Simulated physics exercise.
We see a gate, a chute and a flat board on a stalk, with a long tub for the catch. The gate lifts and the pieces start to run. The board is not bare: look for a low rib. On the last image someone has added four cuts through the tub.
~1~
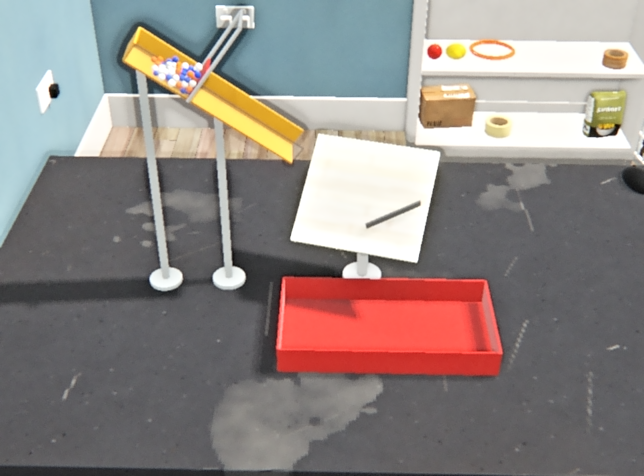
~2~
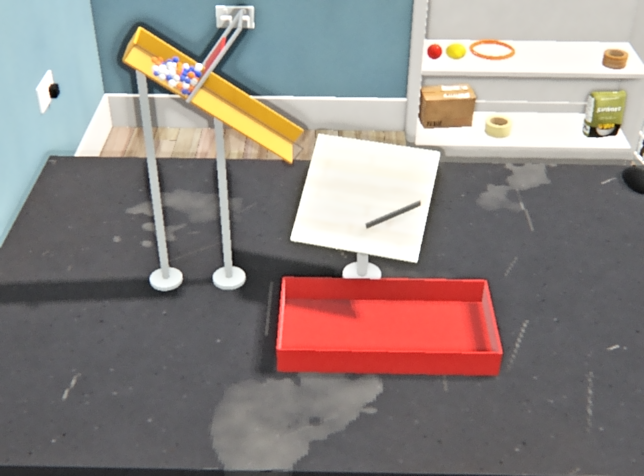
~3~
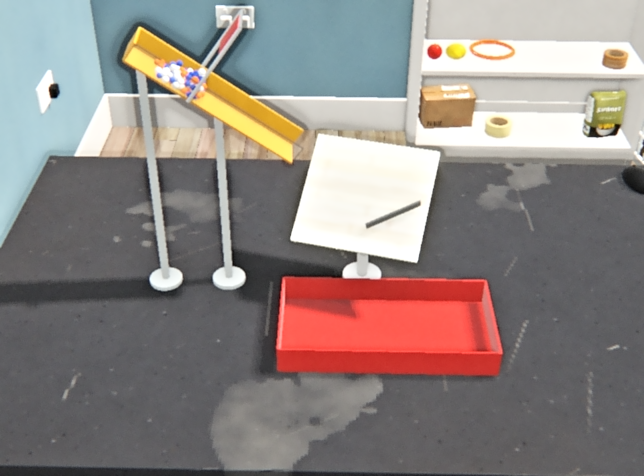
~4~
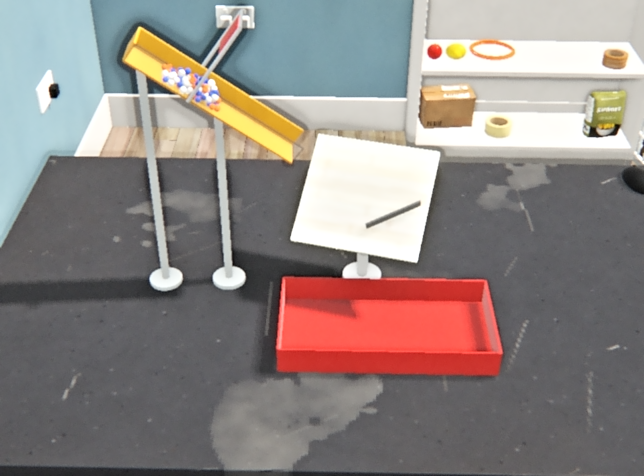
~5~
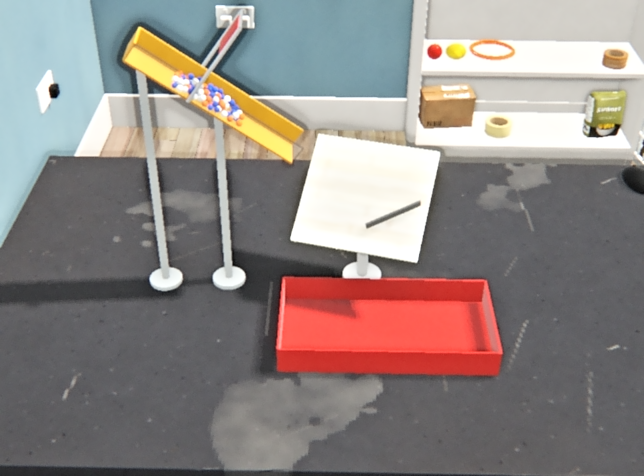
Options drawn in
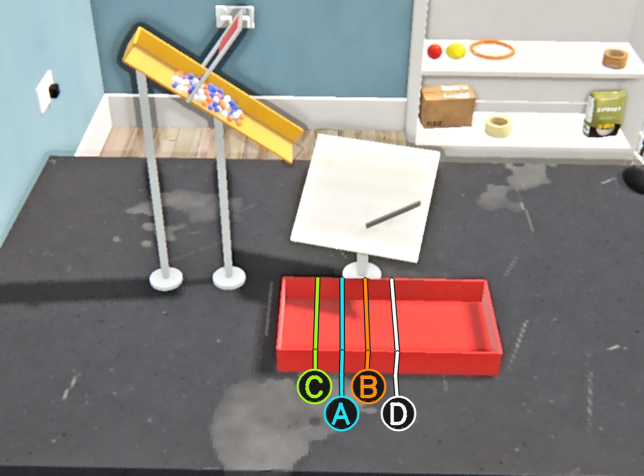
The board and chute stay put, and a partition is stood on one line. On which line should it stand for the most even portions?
Go for A.
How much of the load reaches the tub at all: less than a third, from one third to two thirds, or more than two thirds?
More than two thirds.
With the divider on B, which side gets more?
Left.
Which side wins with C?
The right side.
On the marked copy, line A crosses the front rim at (342, 350); line B crosses the front rim at (367, 351); line C crosses the front rim at (315, 350); line D crosses the front rim at (397, 351).
For line A, of what is caught, about half on the left of the divider, about half on the right.
For line B, of what is caught, most on the left of the divider, about a quarter on the right.
For line C, of what is caught, about a quarter on the left of the divider, most on the right.
For line D, of what is caught, nearly all on the left of the divider, a small part on the right.
